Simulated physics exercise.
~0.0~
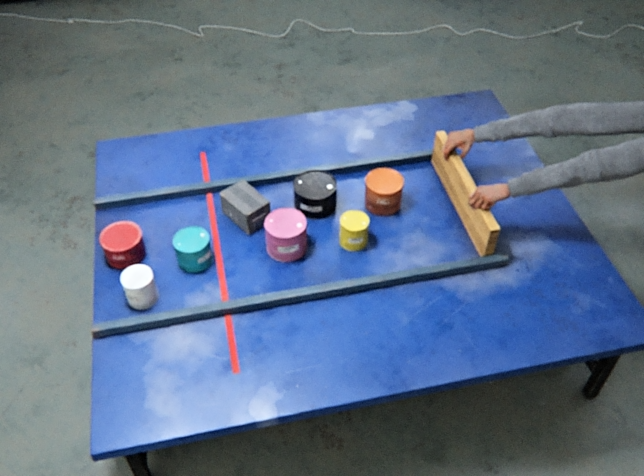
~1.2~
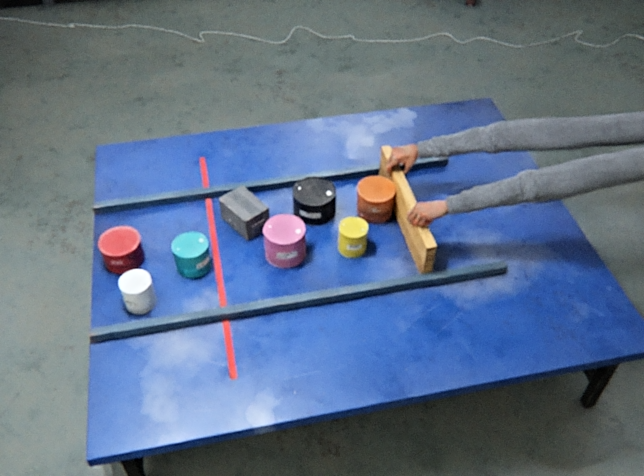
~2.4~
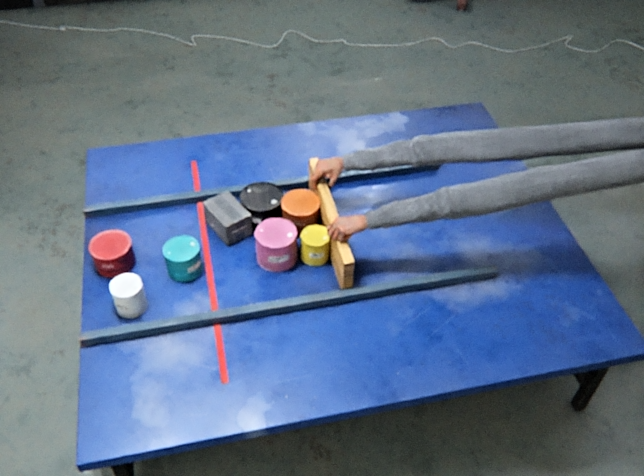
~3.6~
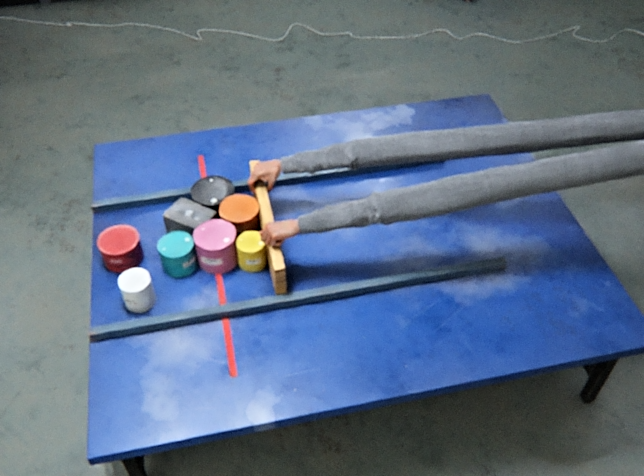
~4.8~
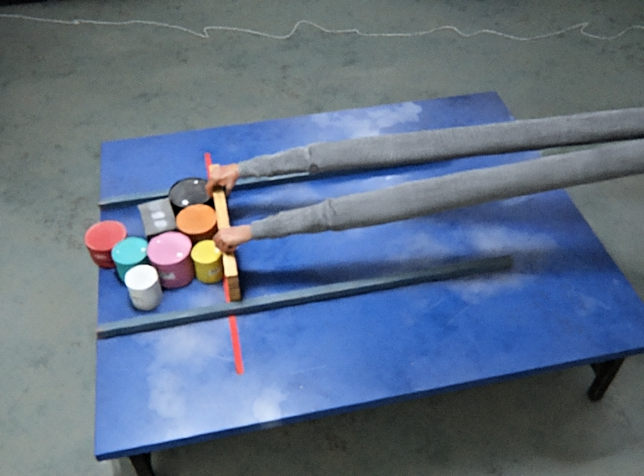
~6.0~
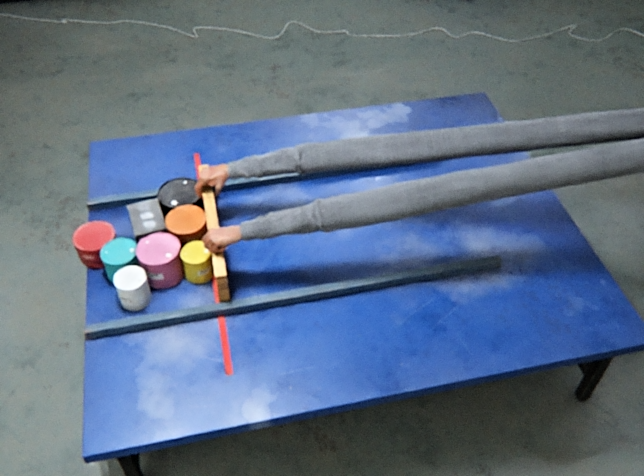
A wooden plank, held upright by two grey-sleeved hands, stands at the right between two dark battens on a blue platform, seen from above. To its left are orange, black, yellow and pink tubs and a grey block, with teal, red and white ones beyond a strip of red tape. The plank slides left, meeting the orange tub, then the yellow one, and bunching them against the others. The cluster crosses the tape and closes up on the teal, red and white tubs. The plank halts at the tape, with the red tub at the left edge and nothing fallen.
